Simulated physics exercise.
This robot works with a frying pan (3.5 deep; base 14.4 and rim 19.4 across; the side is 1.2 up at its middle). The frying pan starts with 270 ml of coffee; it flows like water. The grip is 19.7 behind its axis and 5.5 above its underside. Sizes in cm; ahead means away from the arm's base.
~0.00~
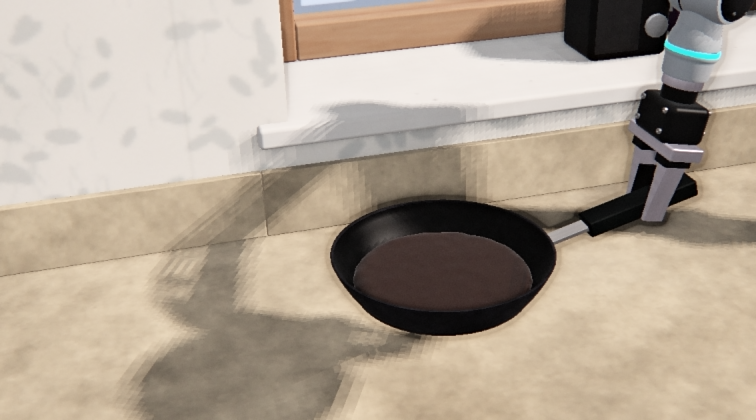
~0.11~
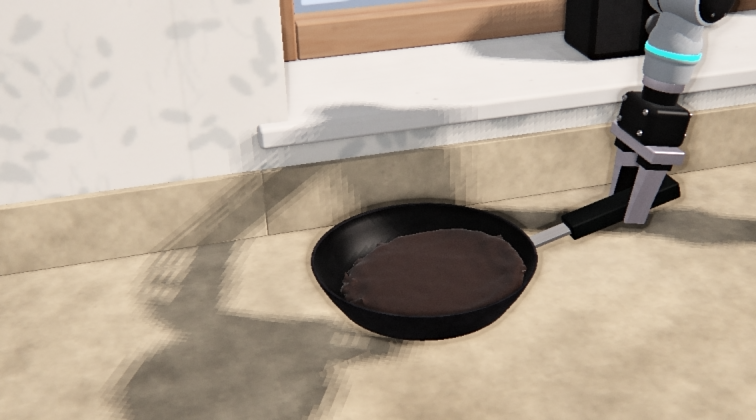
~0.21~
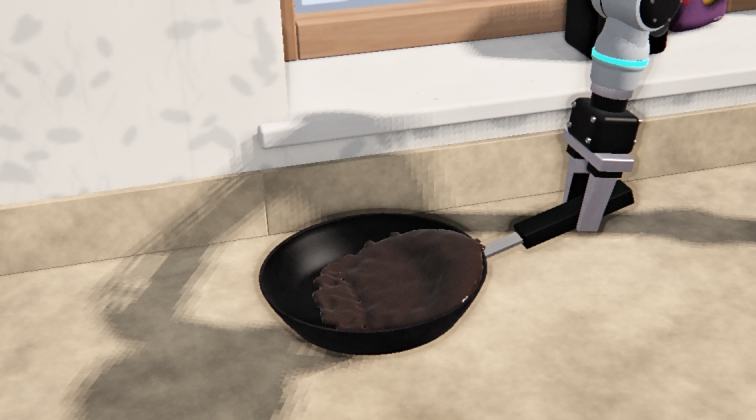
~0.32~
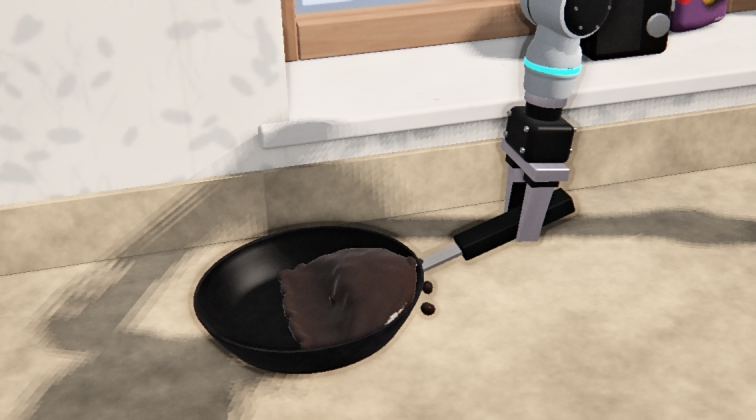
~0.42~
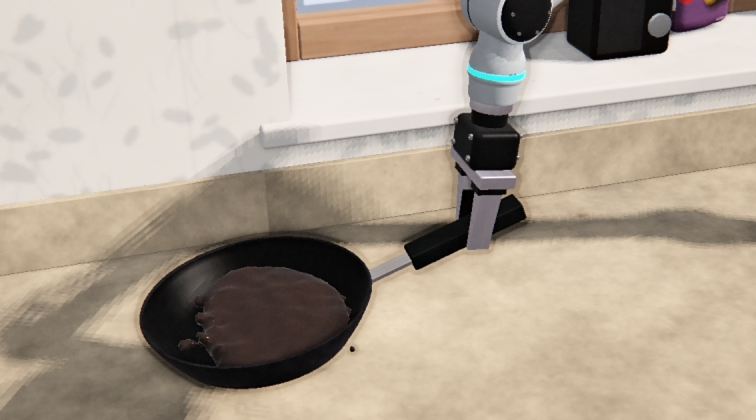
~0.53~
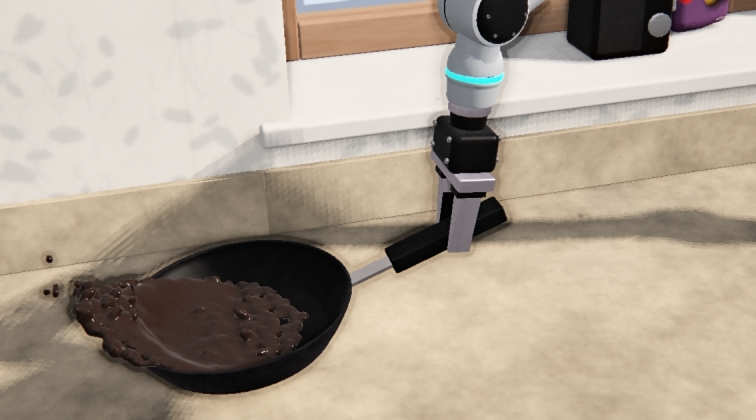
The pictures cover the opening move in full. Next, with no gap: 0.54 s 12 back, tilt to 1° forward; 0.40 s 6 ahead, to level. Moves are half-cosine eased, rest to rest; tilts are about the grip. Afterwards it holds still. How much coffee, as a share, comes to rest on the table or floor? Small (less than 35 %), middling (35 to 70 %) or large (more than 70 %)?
Answer: Middling; 35 to 70 % of the coffee finishes on the table or floor.
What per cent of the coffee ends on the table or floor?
Some 55 per cent.
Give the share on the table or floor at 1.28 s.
About 55 %.
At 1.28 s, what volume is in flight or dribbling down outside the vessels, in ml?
Some 0 ml.
After 0.91 s, tilted 2° forward, liquid up to 17 above the table; 145 ml on the table or floor, 125 ml in the frying pan.
After 1.28 s, level, liquid up to 17 above the table; 145 ml on the table or floor, 120 ml in the frying pan.
After 1.67 s, level, liquid up to 21 above the table; 145 ml on the table or floor, 120 ml in the frying pan.
After 2.47 s, level, liquid up to 15 above the table; 145 ml on the table or floor, 120 ml in the frying pan.
At rest, 145 ml on the table or floor, 120 ml in the frying pan. That is 55 % on the table or floor.
